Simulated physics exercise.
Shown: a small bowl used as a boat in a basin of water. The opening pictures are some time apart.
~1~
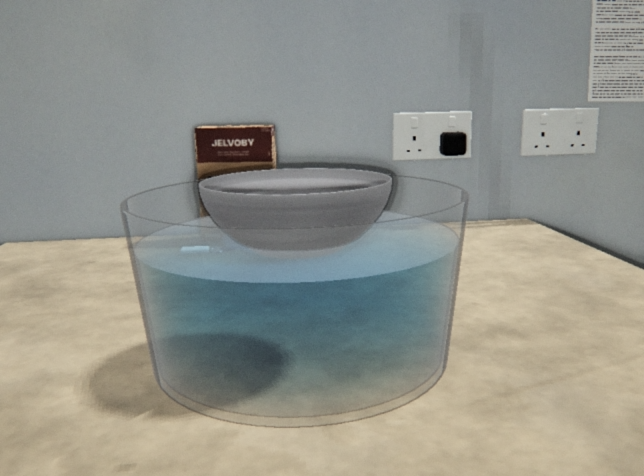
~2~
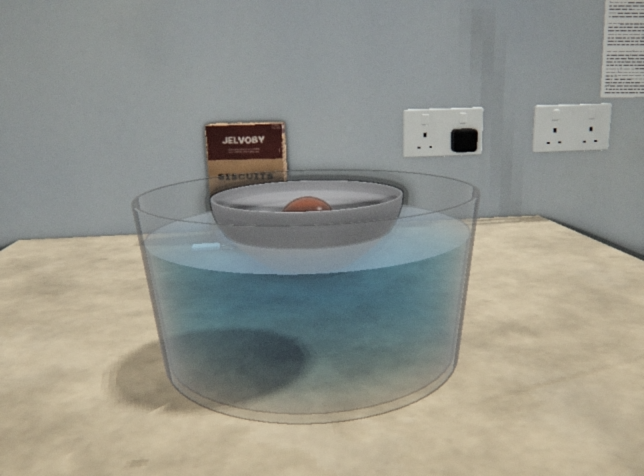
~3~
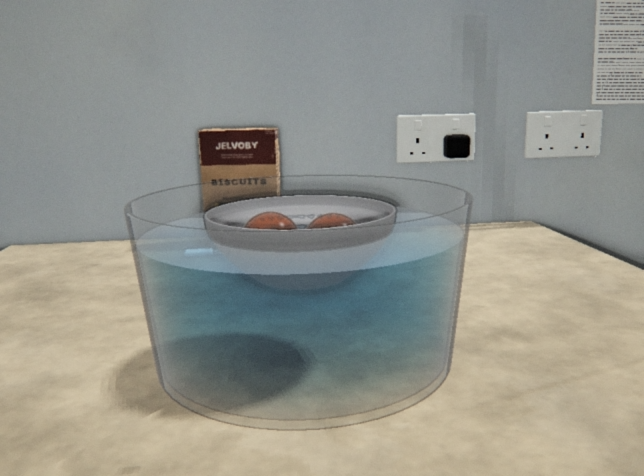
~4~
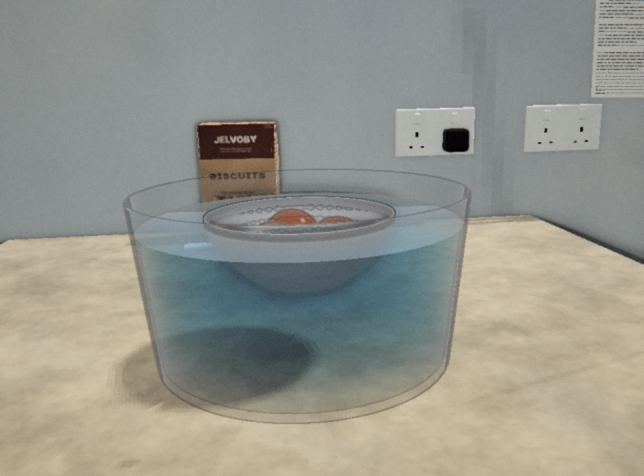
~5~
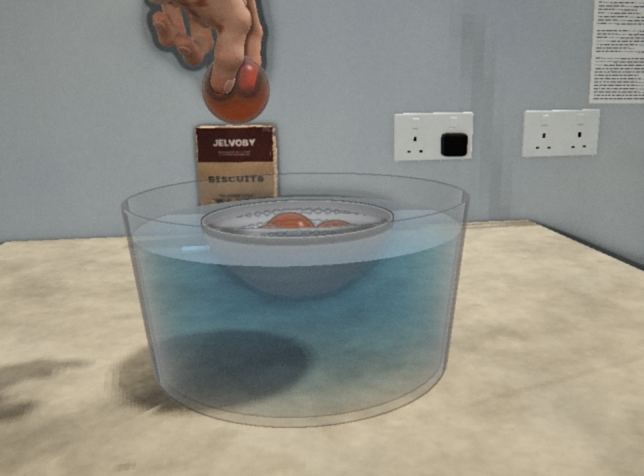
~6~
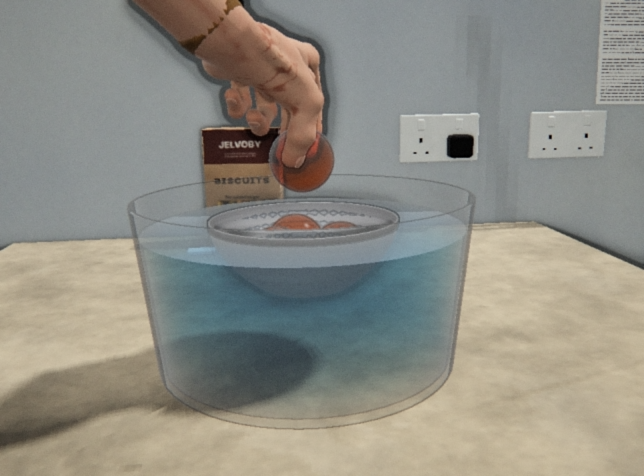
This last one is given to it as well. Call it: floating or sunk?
Sunk.
A moment on, the glass marble is in and the small bowl dips.
Further on, water pours in over its edge.
When it is over, the small bowl lies on the bottom with its load.
